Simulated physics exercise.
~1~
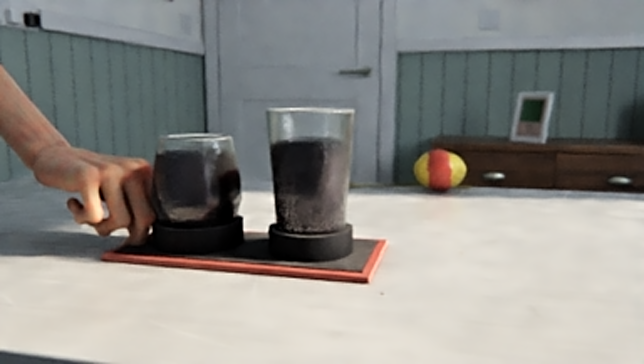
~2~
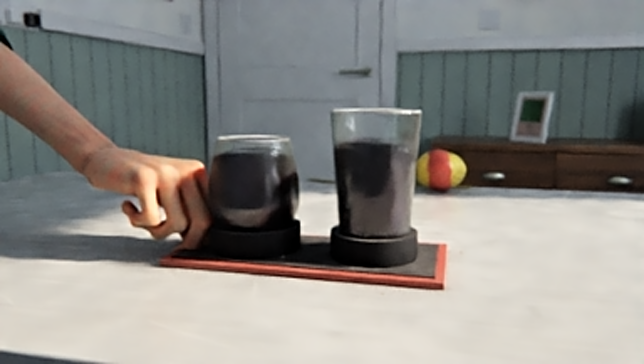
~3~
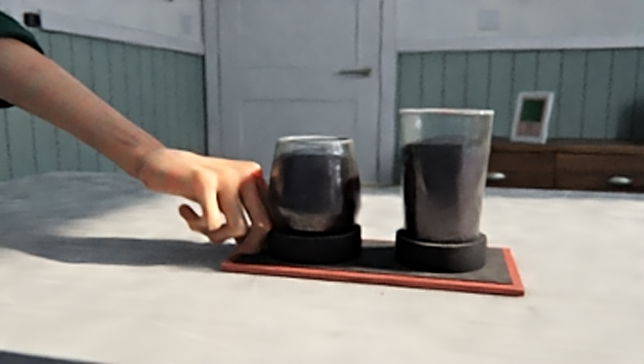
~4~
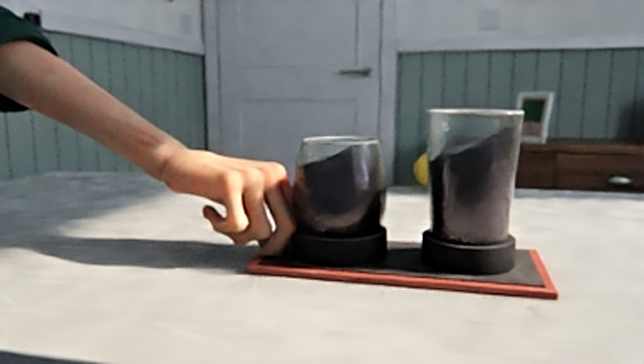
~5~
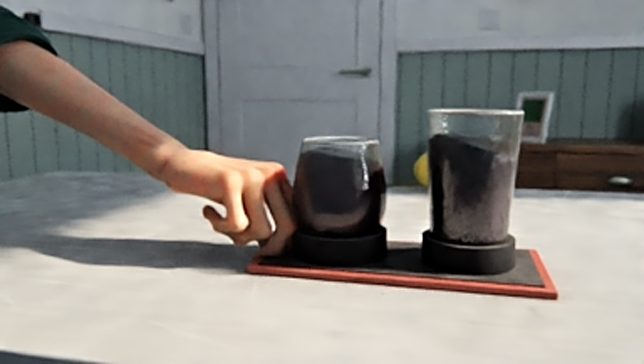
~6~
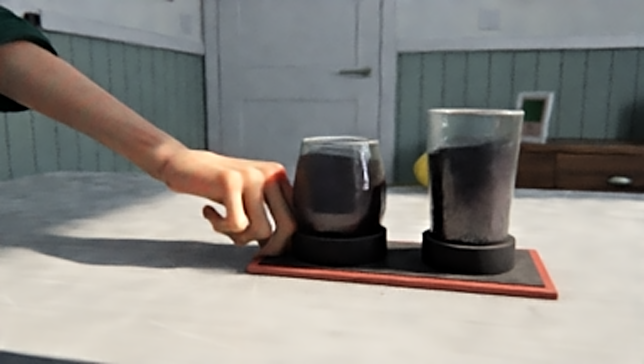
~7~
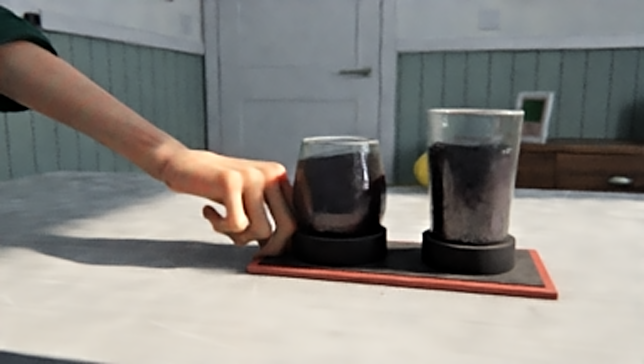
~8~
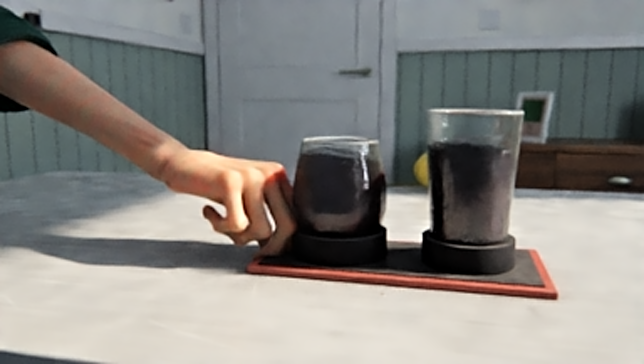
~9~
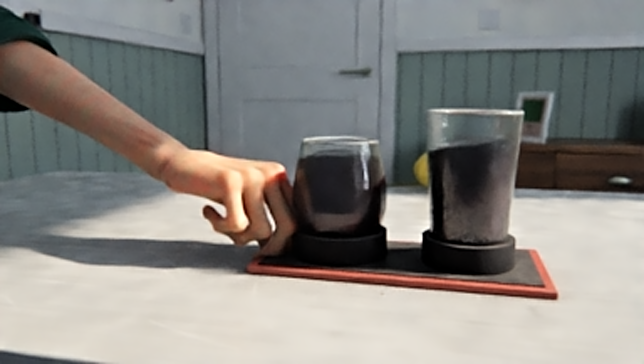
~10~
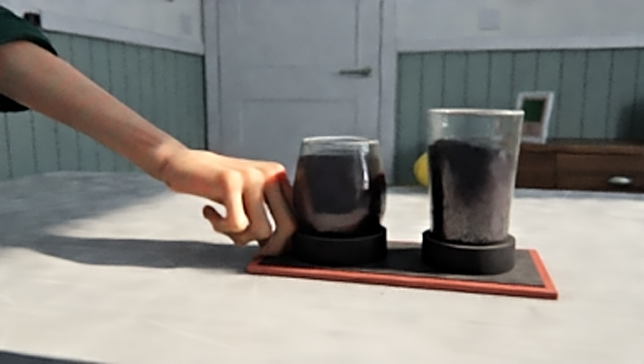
In this clip, a hand slides a red-edged tray carrying a round-bellied glass and a slim glass of dark liquid rightward across a table, then stops; the liquid tilts and sloshes in both glasses before settling to smaller movements, with both glasses still upright.
